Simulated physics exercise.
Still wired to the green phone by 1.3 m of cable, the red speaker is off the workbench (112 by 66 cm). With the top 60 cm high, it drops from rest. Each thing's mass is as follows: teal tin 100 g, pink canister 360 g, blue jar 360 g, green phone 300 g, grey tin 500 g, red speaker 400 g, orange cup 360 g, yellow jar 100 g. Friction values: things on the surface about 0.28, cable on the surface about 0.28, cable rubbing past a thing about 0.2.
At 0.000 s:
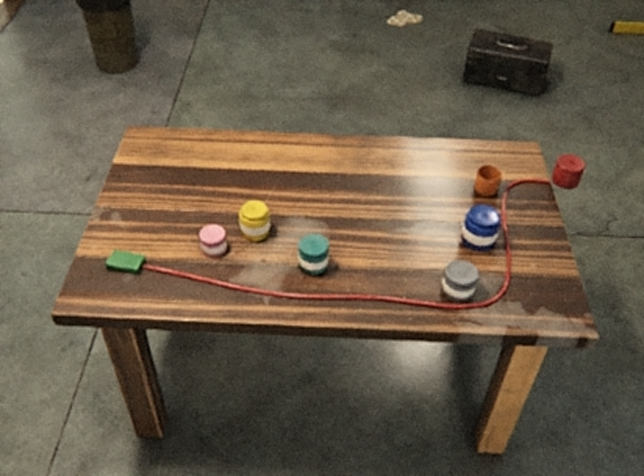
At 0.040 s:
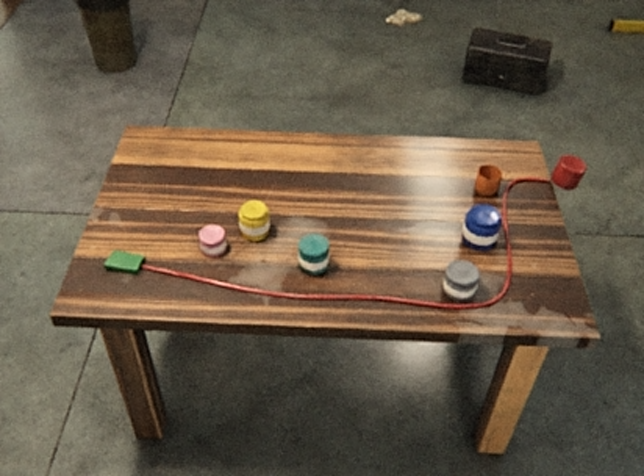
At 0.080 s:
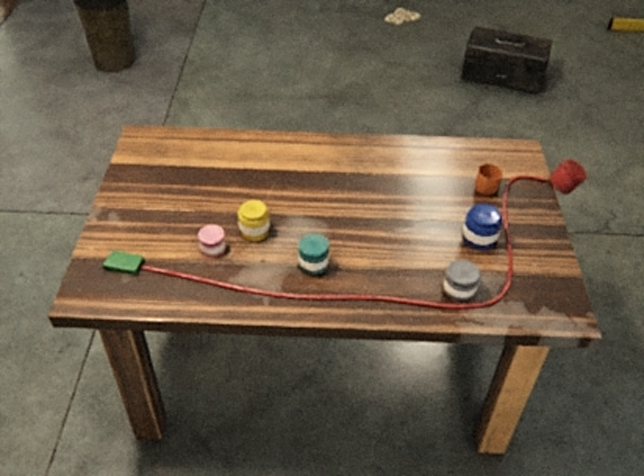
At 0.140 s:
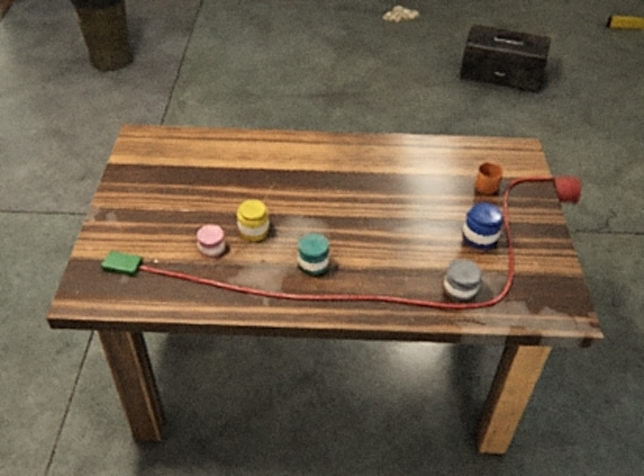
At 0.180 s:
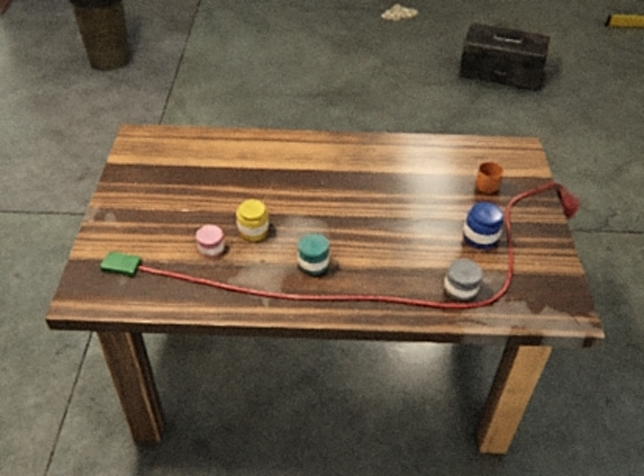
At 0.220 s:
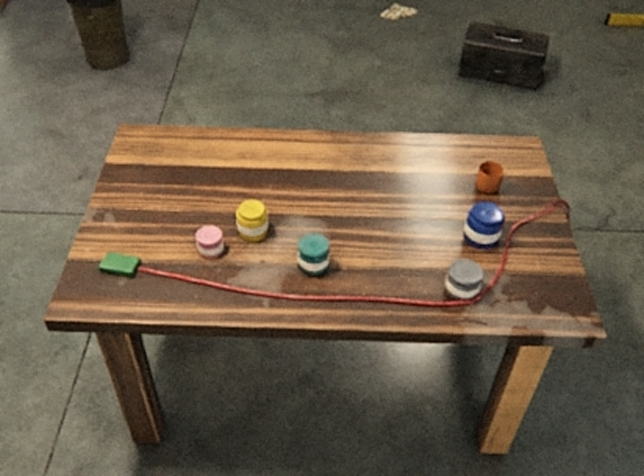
A red cup-shaped object tips and drops behind the table's right edge, pulling its red cord.
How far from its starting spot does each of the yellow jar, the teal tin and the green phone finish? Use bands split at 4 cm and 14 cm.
Displacements: Yellow jar - under the lower cut; teal tin - under the lower cut; green phone - beyond the upper cut.
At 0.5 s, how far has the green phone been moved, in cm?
It has shifted some 18 centimetres from where it began.
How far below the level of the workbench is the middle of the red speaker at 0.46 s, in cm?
50 cm.
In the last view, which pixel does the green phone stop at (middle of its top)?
It comes to rest at roughly (286, 277).
By 0.5 s, the cable's tail end at (219, 274); green phone 17 cm off its start, red speaker over the edge, grey tin 7 cm off its start.
By 0.7 s, the cable's tail end at (296, 282); green phone 34 cm off its start, red speaker over the edge, grey tin 8 cm off its start.
By 1.0 s, the cable's tail end at (305, 283); green phone 35 cm off its start at (286, 277), red speaker over the edge, grey tin 8 cm off its start at (456, 243).
By 1.2 s, the cable's tail end at (305, 283); green phone 35 cm off its start, red speaker over the edge, grey tin 8 cm off its start.
By 2.4 s, the cable's tail end at (305, 283); green phone 35 cm off its start at (286, 277), teal tin 0 cm off its start at (314, 244), yellow jar 0 cm off its start at (252, 208), red speaker over the edge.
